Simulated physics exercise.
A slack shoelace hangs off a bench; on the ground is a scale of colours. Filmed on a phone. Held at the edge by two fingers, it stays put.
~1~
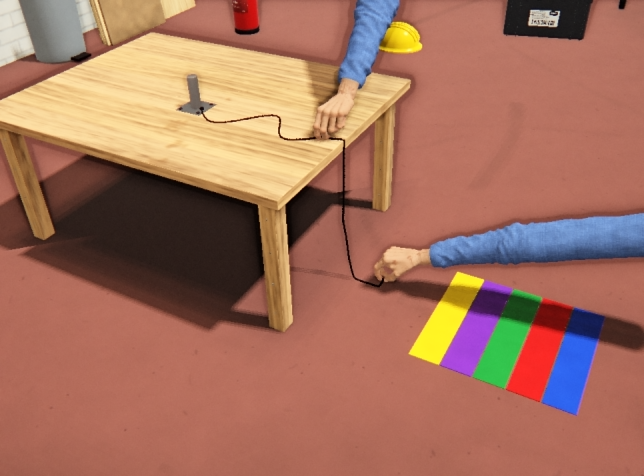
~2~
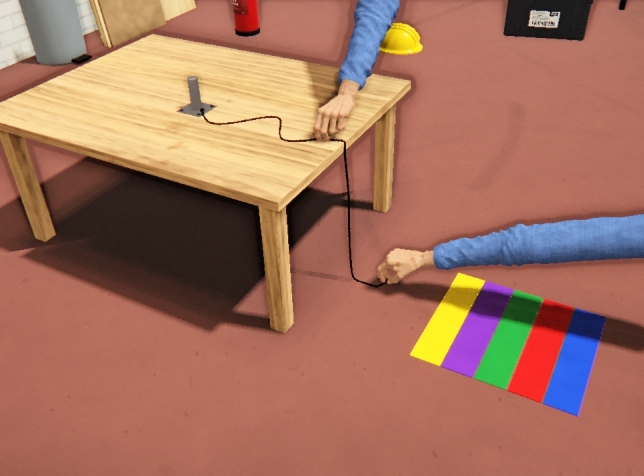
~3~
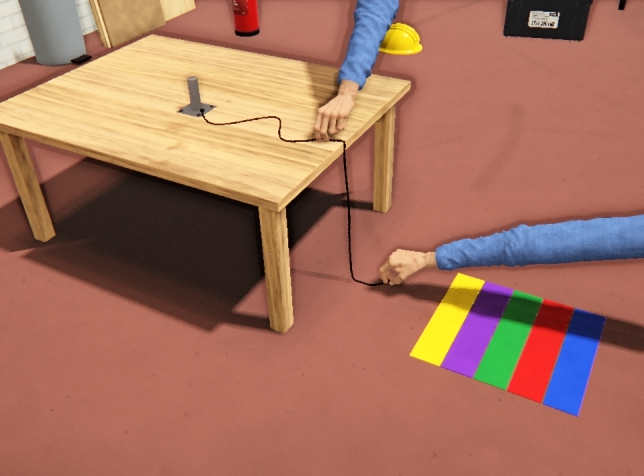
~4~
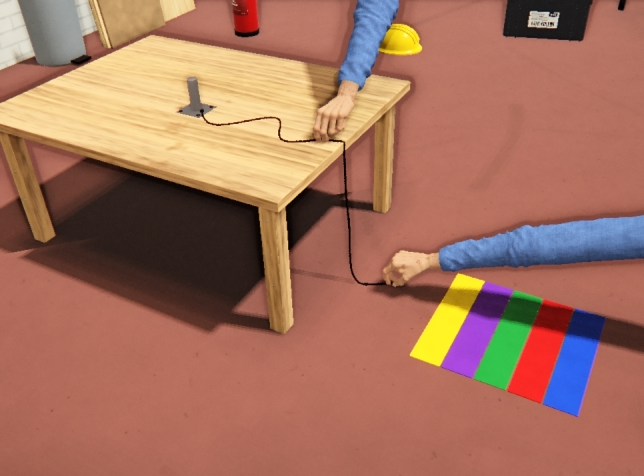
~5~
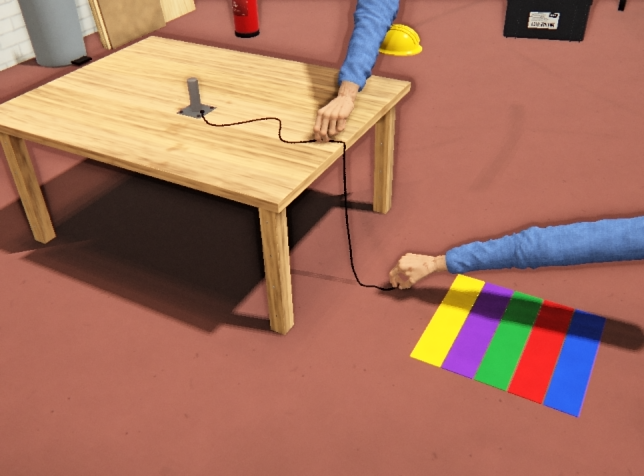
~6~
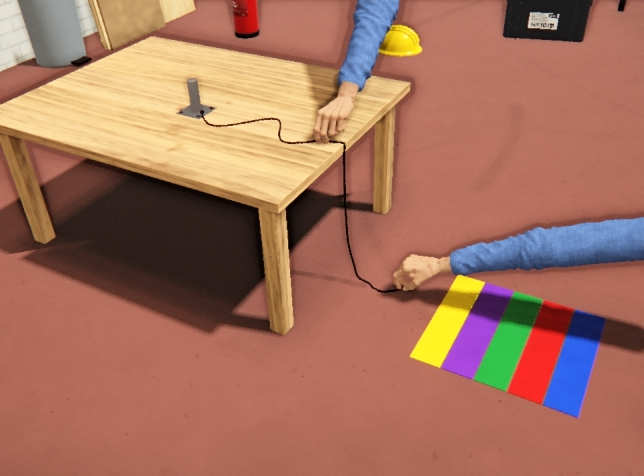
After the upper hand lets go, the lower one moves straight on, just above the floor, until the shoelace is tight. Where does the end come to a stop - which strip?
On the red strip.
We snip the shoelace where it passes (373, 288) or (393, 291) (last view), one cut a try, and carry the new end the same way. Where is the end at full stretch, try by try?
First try: Near (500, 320). Second try: Near (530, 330).
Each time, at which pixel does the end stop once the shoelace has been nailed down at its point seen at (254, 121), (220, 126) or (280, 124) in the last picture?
Approximately at (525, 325), at (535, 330) and at (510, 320), in that order.
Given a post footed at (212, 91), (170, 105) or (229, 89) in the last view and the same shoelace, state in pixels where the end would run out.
Somewhere near (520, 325), (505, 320) and (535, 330), in that order.
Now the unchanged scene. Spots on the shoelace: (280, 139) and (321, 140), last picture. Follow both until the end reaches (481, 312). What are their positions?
First mark (329, 140), second mark (349, 172).
Soon after, end near (481, 312); over purple.
After that, end near (524, 326); over green.
At the stop, end near (550, 334); over red. The red one.
